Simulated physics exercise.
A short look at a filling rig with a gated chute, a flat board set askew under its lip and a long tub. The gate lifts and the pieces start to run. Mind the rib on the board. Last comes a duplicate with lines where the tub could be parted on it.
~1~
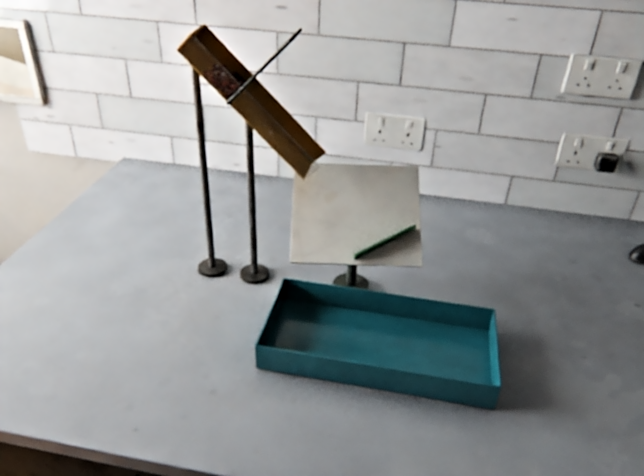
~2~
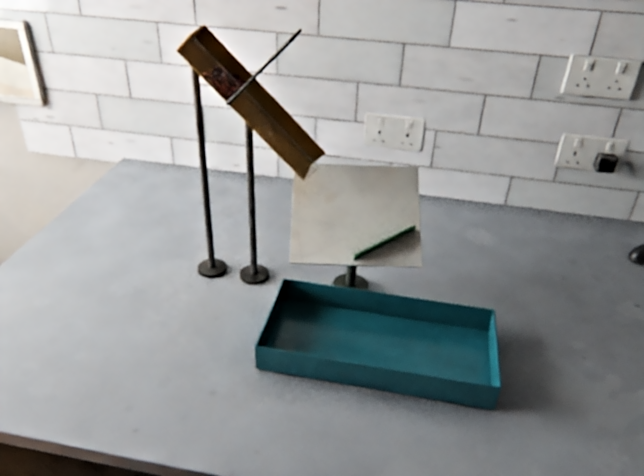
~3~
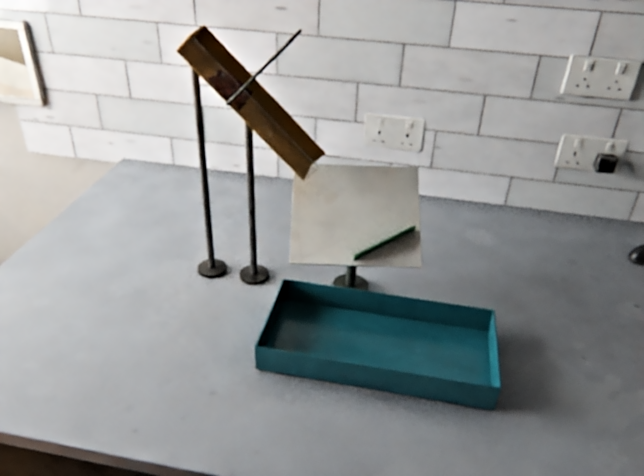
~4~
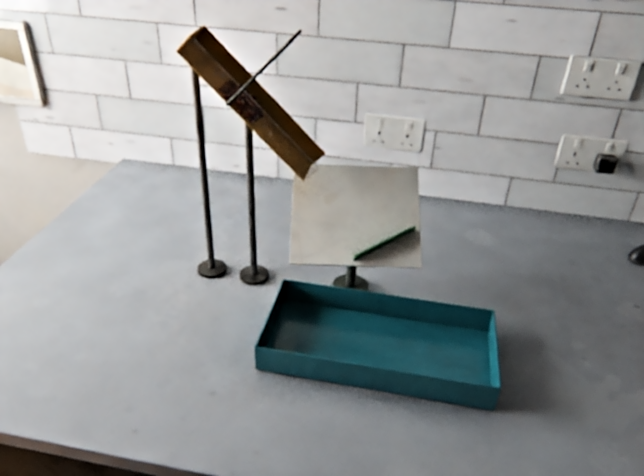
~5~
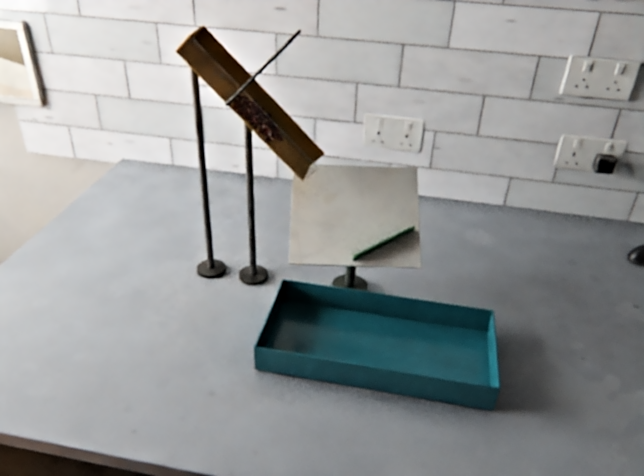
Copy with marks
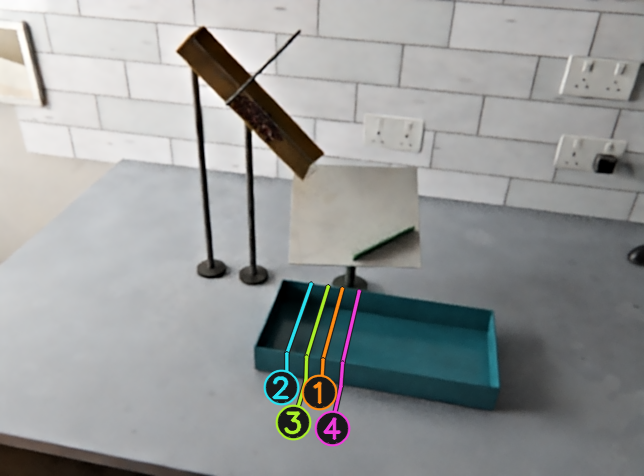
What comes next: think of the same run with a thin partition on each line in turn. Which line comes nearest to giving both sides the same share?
Choose 1.
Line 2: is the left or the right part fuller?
More lands on the right.
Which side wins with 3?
The right side.
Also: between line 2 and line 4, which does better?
4.
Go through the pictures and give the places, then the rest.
The first picture shows load behind the gate near (229, 83), kidney beans; lip of the chute near (308, 172), sloping fairly steeply.
The second picture shows middle of the board near (356, 213), tilted fairly steeply; middle of its low edge near (356, 265); of its high edge near (356, 165).
The third picture shows front corners of the tub near (255, 346) and (500, 388), empty; front of the load near (239, 108).
The fourth picture shows middle of the load near (245, 98); its front near (261, 115), close to a quarter of the way to the lip; rib from (415, 226) to (355, 256).
The fifth picture shows middle of the load near (258, 119); its front near (280, 138), close to half of the way to the lip.
On the marked copy, line 1 crosses the front rim at (323, 358); line 2 crosses the front rim at (287, 352); line 3 crosses the front rim at (306, 355); line 4 crosses the front rim at (342, 361).
For line 1, of what is caught, close to half on the left of the divider, close to half on the right.
For line 2, of what is caught, none at all on the left of the divider, the whole lot on the right.
For line 3, of what is caught, a small share on the left of the divider, the bulk on the right.
For line 4, of what is caught, the bulk on the left of the divider, a small share on the right.
